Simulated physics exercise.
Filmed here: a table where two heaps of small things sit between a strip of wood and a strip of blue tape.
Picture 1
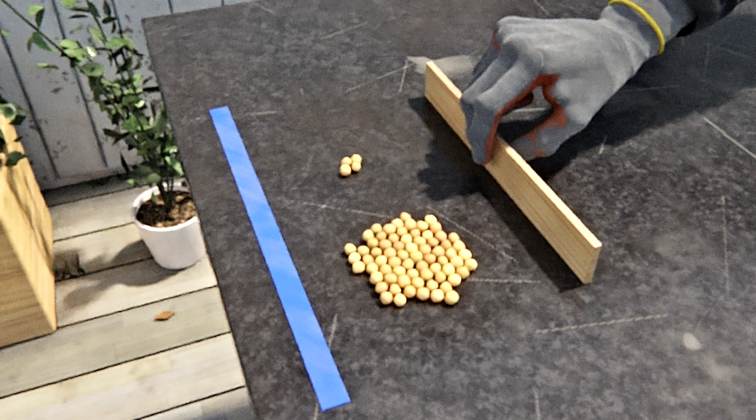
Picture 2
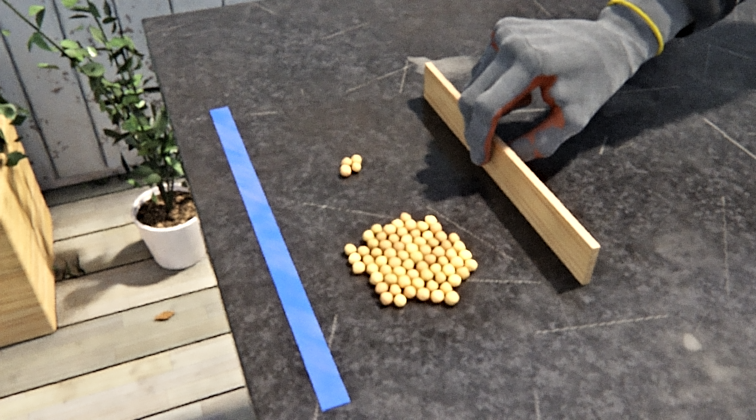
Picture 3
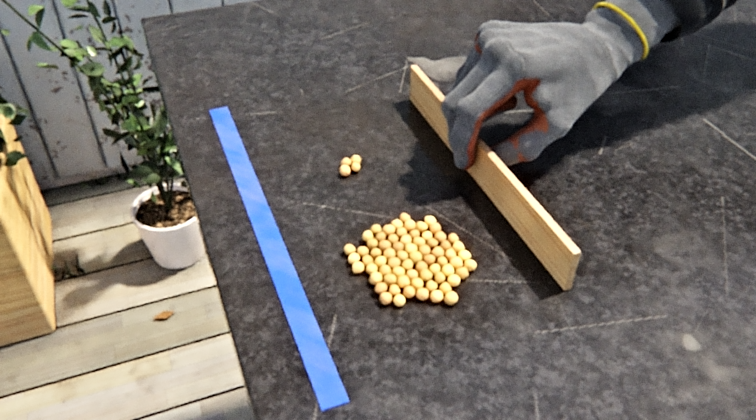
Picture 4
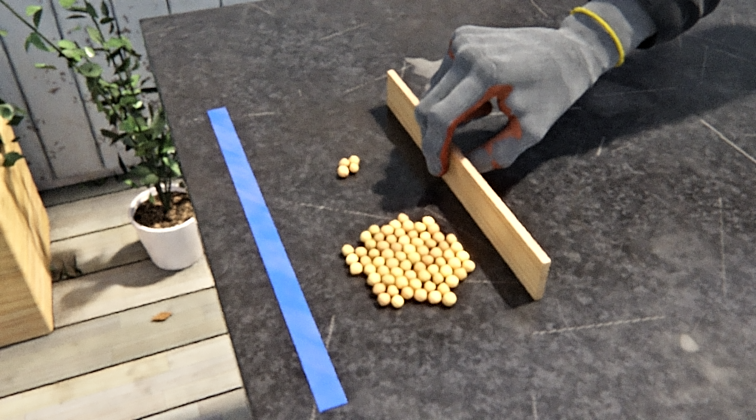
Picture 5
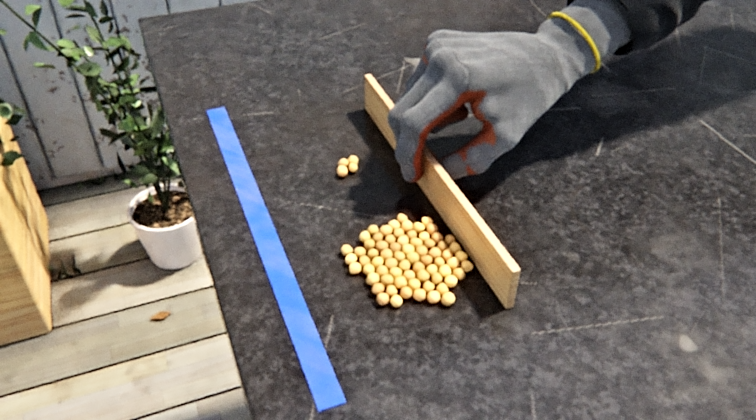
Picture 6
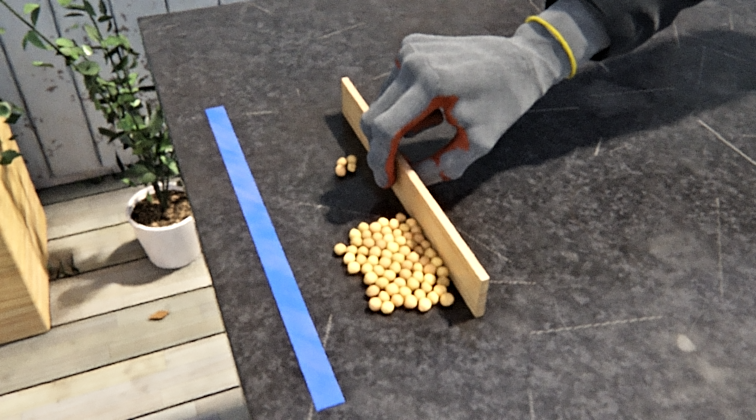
In this clip, a gloved hand slides a strip of wood leftward across a dark table toward two heaps of dried chickpeas beside blue tape, then the wood pushes into the larger heap, shifting many of its chickpeas left.
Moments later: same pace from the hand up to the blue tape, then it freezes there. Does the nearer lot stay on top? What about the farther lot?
Outcome: Nearer lot: Some comes off; farther lot: Nothing comes off.
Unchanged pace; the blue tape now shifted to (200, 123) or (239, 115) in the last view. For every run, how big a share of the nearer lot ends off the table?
First stop roughly 60 per cent off, second stop 0 per cent.
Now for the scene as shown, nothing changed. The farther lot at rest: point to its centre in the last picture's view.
I reckon it's close to (227, 194).
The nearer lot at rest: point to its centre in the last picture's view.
Near (254, 303).
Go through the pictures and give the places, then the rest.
In the first frame, strip of wood (577, 245), at rest; blue tape (223, 119), about two fingers from the edge; edge at (206, 246); nearer lot (416, 258), many dried chickpeas; farther lot (346, 163), a few dried chickpeas.
In the second frame, strip of wood (575, 246); farther lot (346, 164).
In the third frame, strip of wood (557, 251); nearer lot (416, 258).
In the fourth frame, strip of wood (528, 260); farther lot (344, 165).
In the fifth frame, strip of wood (499, 268); nearer lot (413, 259).
In the sixth frame, strip of wood (469, 276); blue tape (219, 119); edge at (201, 246); nearer lot (397, 260), roughly two thirds pushed along; farther lot (342, 164).
Then, 0.38 s later than the last frame, strip of wood still moving, near (322, 179); nearer lot all on the table, its front near (283, 290); farther lot all on the table, its front near (292, 178).
Then, 0.79 s later than the last frame, strip of wood stopped at the blue tape; nearer lot about a tenth over the edge; farther lot all on the table, its front near (215, 196).
Then, 1.07 s later than the last frame, strip of wood stopped at the blue tape; nearer lot roughly a quarter over the edge; farther lot all on the table, its front near (213, 196).
When it is over, strip of wood stopped at the blue tape; nearer lot roughly a quarter over the edge; farther lot all on the table, its front near (213, 196).
